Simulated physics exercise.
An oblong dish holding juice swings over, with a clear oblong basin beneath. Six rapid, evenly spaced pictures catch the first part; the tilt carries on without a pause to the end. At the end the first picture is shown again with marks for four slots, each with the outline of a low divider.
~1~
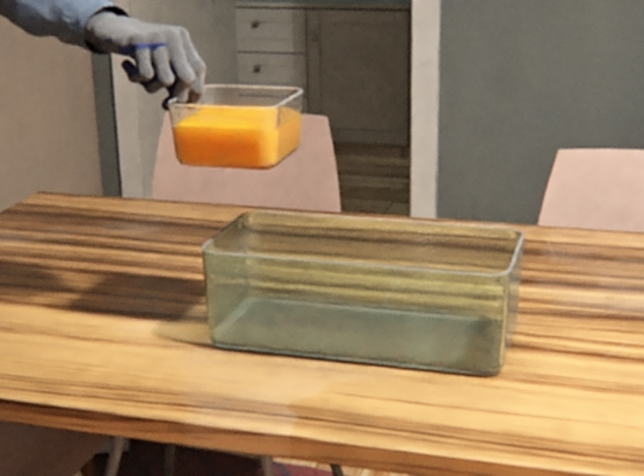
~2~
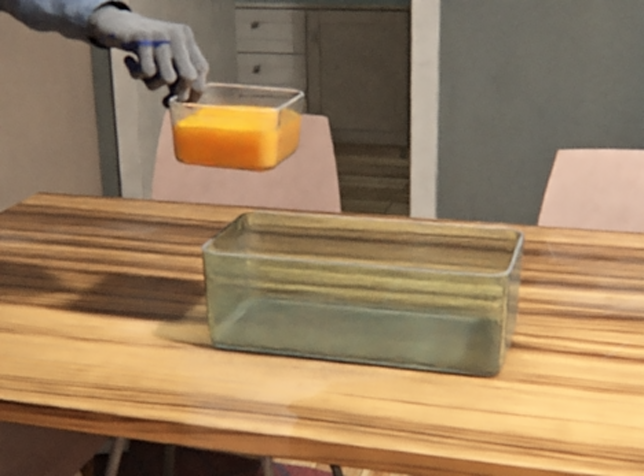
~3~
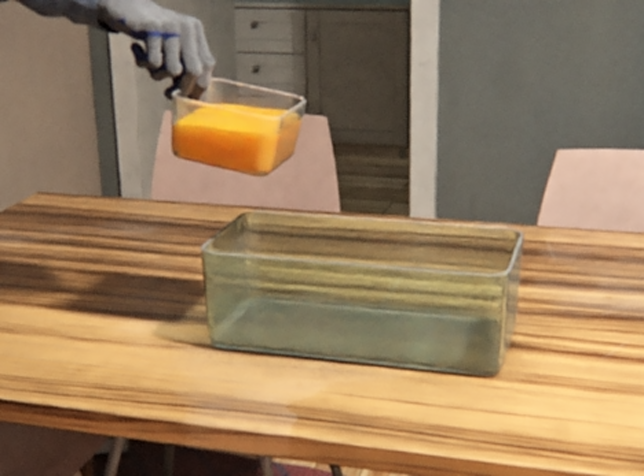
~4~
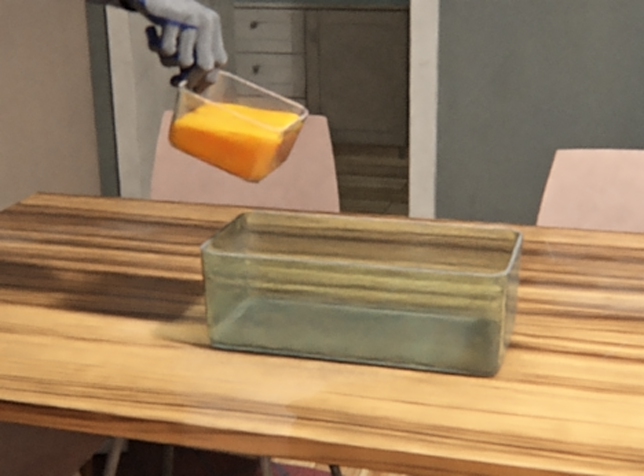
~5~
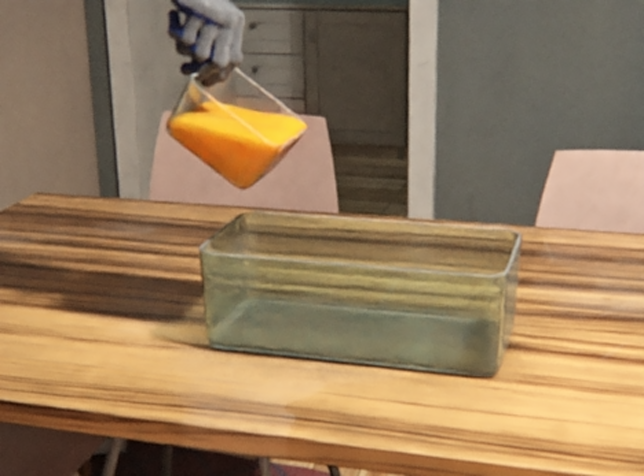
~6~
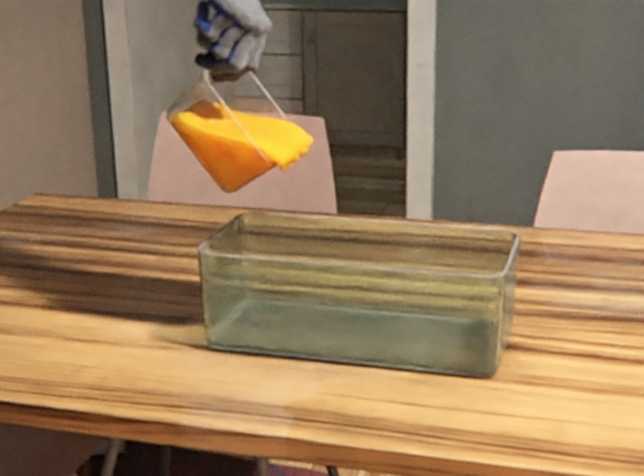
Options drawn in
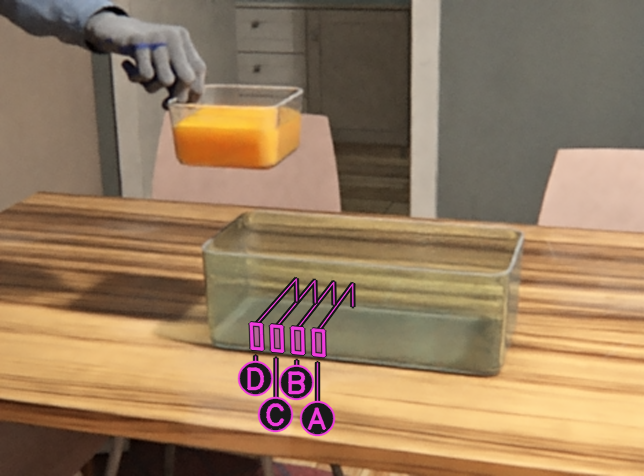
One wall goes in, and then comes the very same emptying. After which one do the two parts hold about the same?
The answer is place A.
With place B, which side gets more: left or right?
More ends on the right.
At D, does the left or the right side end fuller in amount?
The right side.
In magenta, A at (317, 362); B at (296, 360); C at (276, 358); D at (255, 356).
With A, about 48 % ends left of the wall and 49 % right of it.
With B, about 28 % ends left of the wall and 71 % right of it.
With C, about 10 % ends left of the wall and 89 % right of it.
With D, about 11 % ends left of the wall and 88 % right of it.
